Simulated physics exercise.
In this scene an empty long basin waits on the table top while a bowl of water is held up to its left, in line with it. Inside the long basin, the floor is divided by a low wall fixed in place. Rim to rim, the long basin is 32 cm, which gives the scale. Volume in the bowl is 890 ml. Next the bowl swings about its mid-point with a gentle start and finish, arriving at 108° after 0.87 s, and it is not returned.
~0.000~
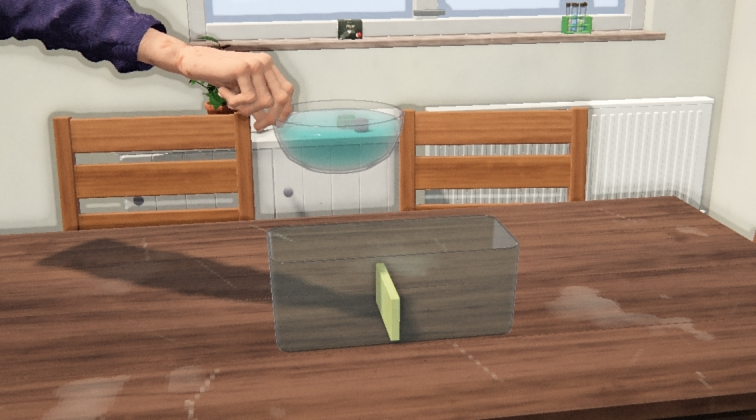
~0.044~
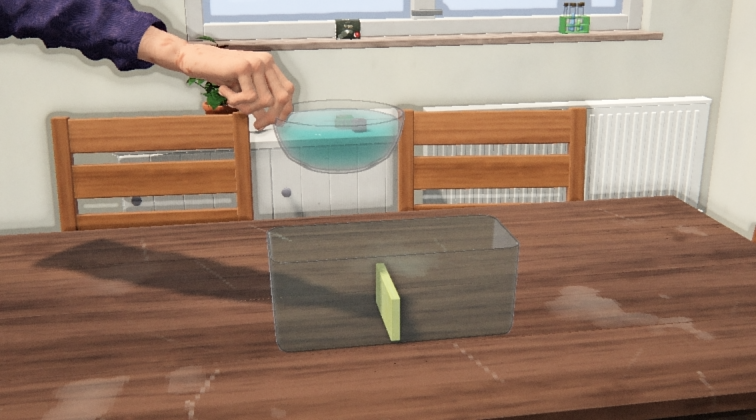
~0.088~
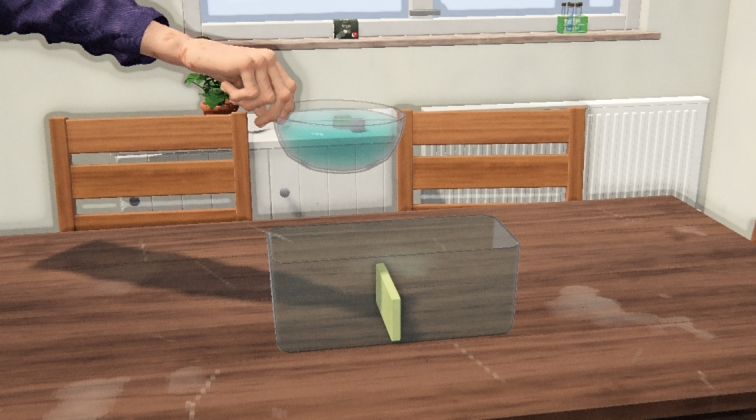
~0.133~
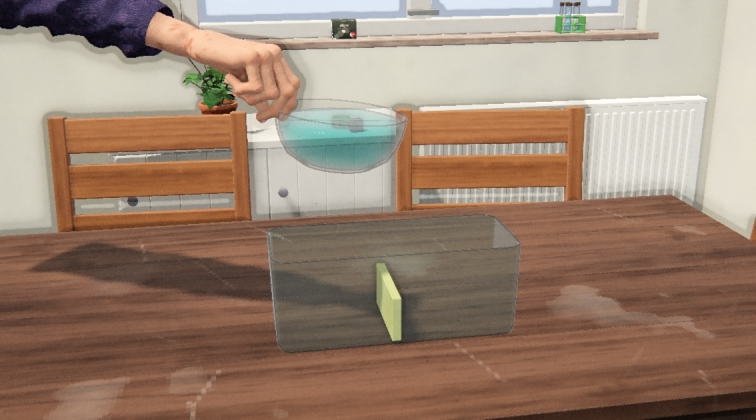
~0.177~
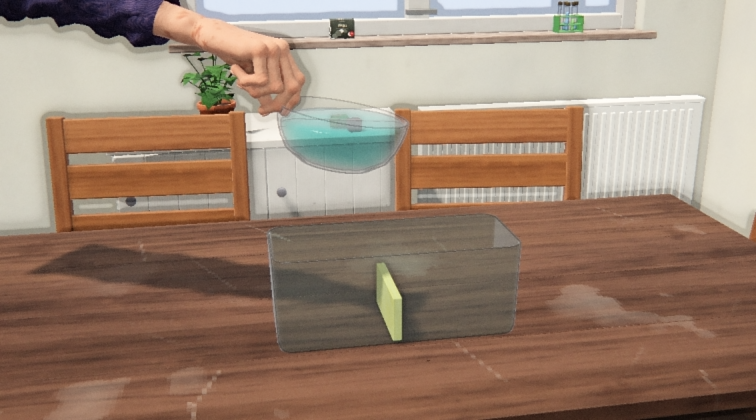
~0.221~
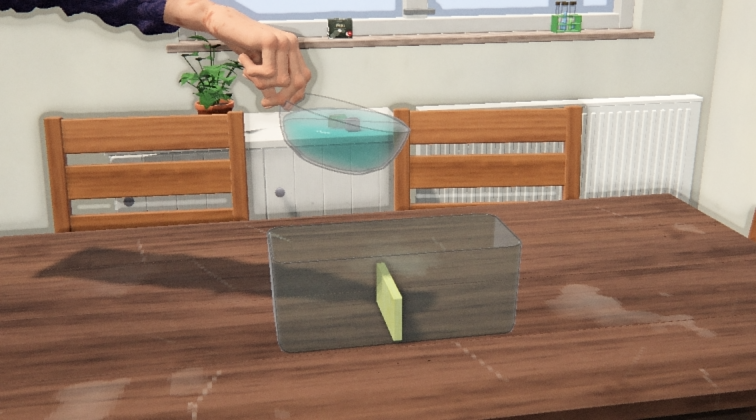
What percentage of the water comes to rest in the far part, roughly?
84 %.
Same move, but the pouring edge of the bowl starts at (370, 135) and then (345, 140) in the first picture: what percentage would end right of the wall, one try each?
70 then 45 %.
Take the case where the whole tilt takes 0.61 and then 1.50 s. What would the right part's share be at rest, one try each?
70 and 95 %.
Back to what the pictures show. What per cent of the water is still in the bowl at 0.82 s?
Remaining share: Approx. 1 %.
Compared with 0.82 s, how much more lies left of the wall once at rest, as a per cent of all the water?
It comes to about 4 per cent.
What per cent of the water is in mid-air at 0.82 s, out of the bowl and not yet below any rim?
Around 10 percent of the liquid.
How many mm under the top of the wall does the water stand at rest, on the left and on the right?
The left side gives some 58 mm, the right side some 24 mm.
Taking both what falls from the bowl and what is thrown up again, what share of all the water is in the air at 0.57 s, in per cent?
My guess is roughly 46 %.
Then, 0.57 s in, the tilt is 79° and 25 per cent is still to pour, 0 is left of the wall and 28 right of it.
Then, 0.82 s in, the tilt is 107° and 1 per cent is still to pour, 5 is left of the wall and 80 right of it.
Then, 1.08 s in, the tilt is 108° and 0 per cent is still to pour, 8 is left of the wall and 85 right of it.
Then, 1.37 s in, the tilt is 108° and 0 per cent is still to pour, 9 is left of the wall and 84 right of it.
Finally, 9 per cent lies left of the wall, 84 right of it and 6 outside.
